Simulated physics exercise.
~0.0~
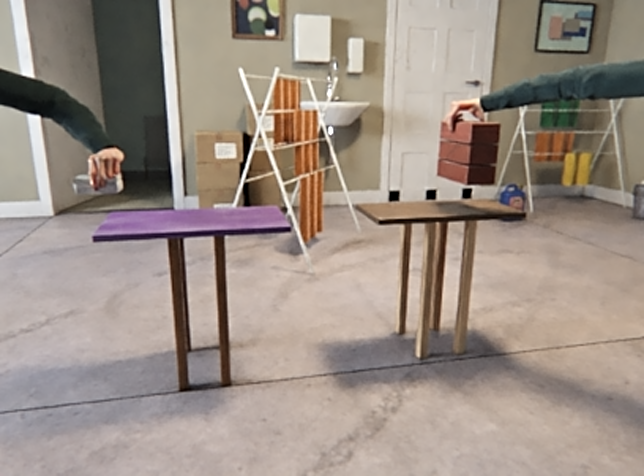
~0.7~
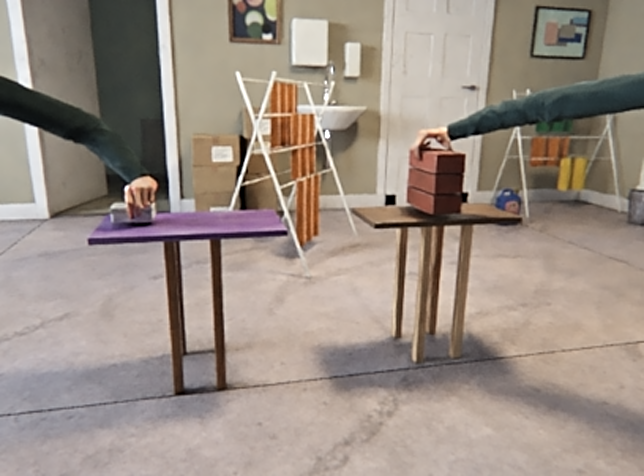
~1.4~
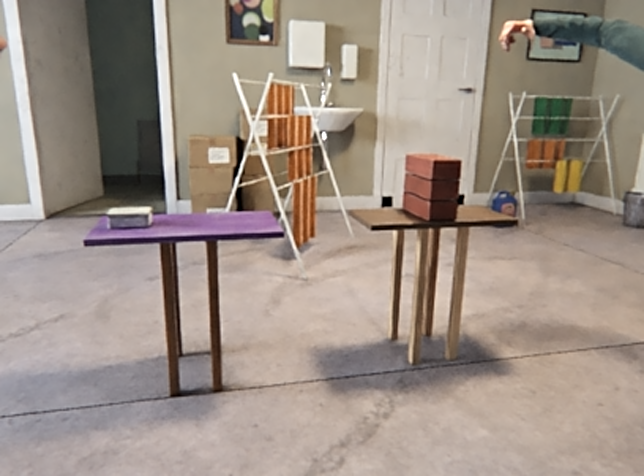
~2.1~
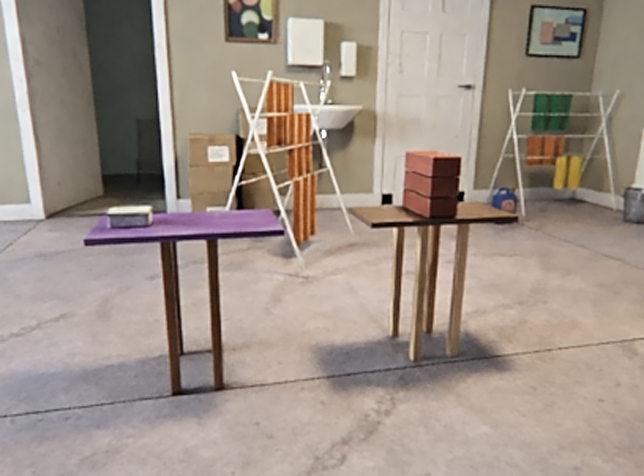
In a room with a grey concrete floor, seen from the front by a slightly swaying camera, a purple small table stands on the left and a brown plant stand on the right. Drying racks, a sink and a white door fill the background. Two dark-sleeved arms reach in from either side, one holding a small pale sponge, the other a stack of reddish bricks. The hands lower the sponge onto the table's left part and the bricks onto the stand. They let go and withdraw, and both supports stay level and steady beneath their loads.
